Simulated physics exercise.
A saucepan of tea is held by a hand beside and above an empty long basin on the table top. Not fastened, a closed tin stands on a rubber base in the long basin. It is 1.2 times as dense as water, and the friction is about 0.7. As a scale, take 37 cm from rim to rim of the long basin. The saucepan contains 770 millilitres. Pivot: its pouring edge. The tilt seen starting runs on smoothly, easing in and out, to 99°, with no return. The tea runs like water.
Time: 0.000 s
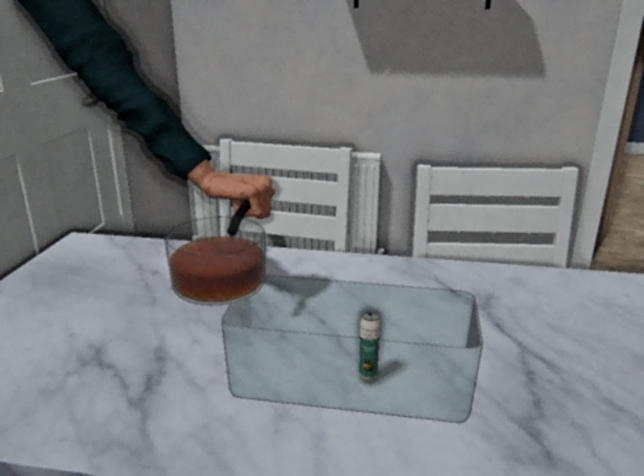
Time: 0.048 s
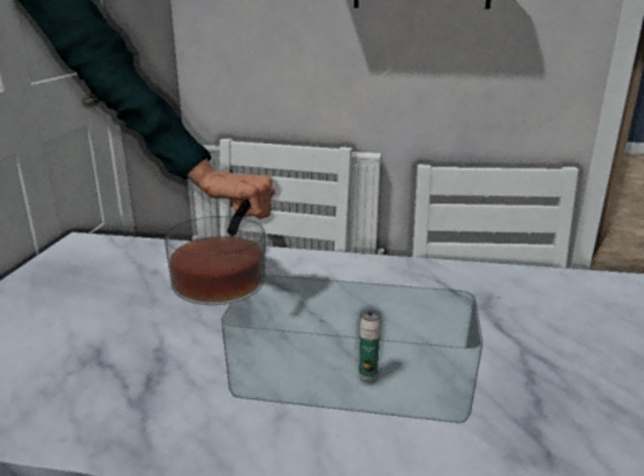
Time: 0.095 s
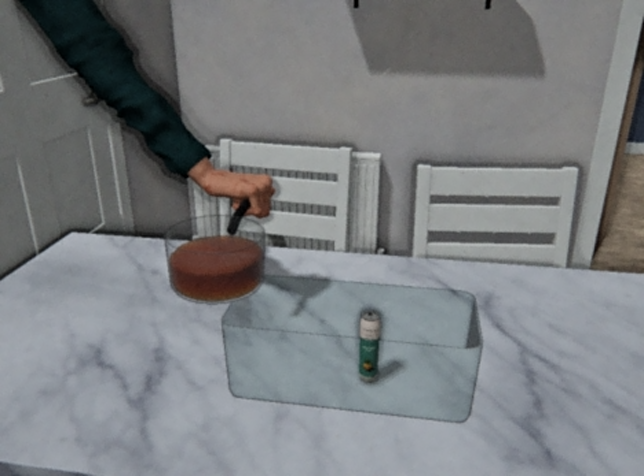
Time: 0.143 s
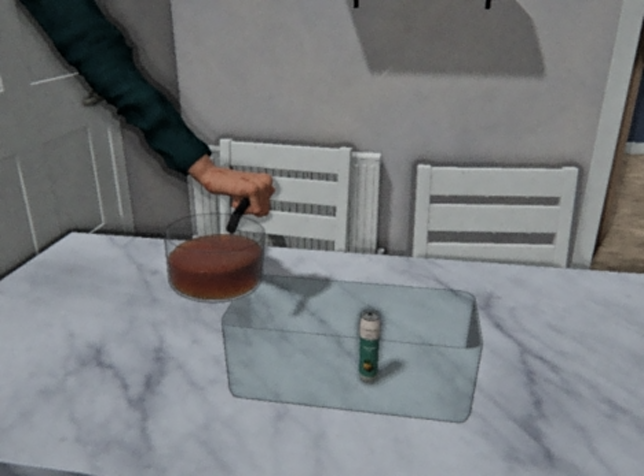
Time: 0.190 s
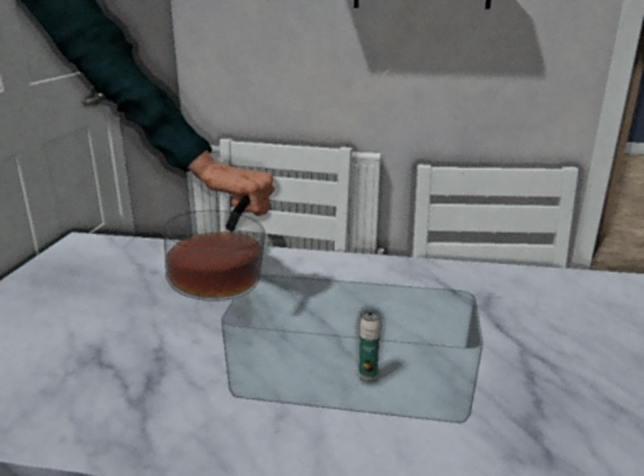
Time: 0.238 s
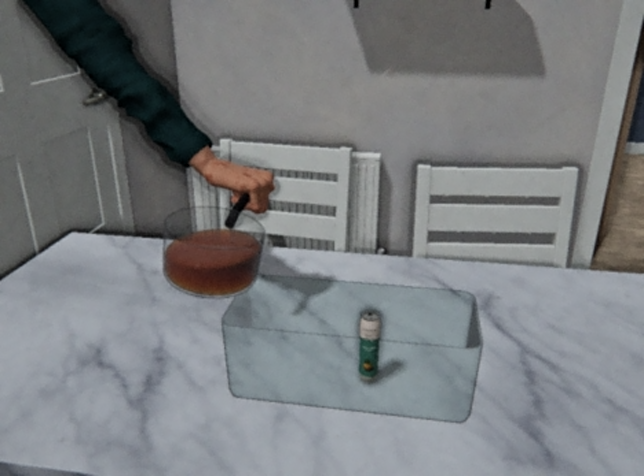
A room with a white and grey marbled table, pale chairs against a grey wall and a door at left is seen from slightly above. A hand in a dark green sleeve holds a clear saucepan of reddish-brown tea, left of a long, clear basin holding a small green tin with a pale top. The saucepan, level at first, tilts slightly rightward while the camera stays still.
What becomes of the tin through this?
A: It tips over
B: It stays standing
The answer is B.
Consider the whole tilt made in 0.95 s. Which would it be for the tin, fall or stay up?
The tin would stay balanced.
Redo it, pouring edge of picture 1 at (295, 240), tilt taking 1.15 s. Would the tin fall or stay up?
Then it tips over.
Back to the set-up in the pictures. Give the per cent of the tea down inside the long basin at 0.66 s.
About 1%.
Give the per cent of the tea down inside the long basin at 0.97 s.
Near 56 in a hundred.
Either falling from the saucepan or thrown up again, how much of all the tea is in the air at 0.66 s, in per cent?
Close to 18 per cent, I'd say.
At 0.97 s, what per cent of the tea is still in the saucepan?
Roughly 22 percent remains.
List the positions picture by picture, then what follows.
In the first frame, it leans 0°; its right rim is at (263, 239); the tea meets the walls at (175, 250) and (263, 256); the long basin's rim runs from (235, 298) to (478, 320); the tin's top is at (371, 319).
In the second frame, it leans 0°; its right rim is at (263, 239); the tea meets the walls at (175, 249) and (262, 256).
In the third frame, it leans 2°; its right rim is at (263, 239); the tea meets the walls at (174, 248) and (262, 254).
In the fourth frame, it leans 4°; its right rim is at (263, 239); the tea meets the walls at (174, 247) and (261, 252).
In the fifth frame, it leans 7°; its right rim is at (263, 239); the tea meets the walls at (172, 245) and (261, 251).
In the sixth frame, it leans 10°; its right rim is at (263, 239); the tea meets the walls at (171, 242) and (260, 248).
Then, 0.66 s in, the tilt is 61° and 81 per cent is still to pour; the tin stands where it began.
Then, 0.97 s in, the tilt is 93° and 22 per cent is still to pour; the tin stands where it began.
Then, 1.30 s in, the tilt is 99° and 2 per cent is still to pour; the tin stands where it began.
Then, 1.65 s in, the tilt is 99° and 0 per cent is still to pour; the tin stands where it began.
Finally, the tin stands where it began.
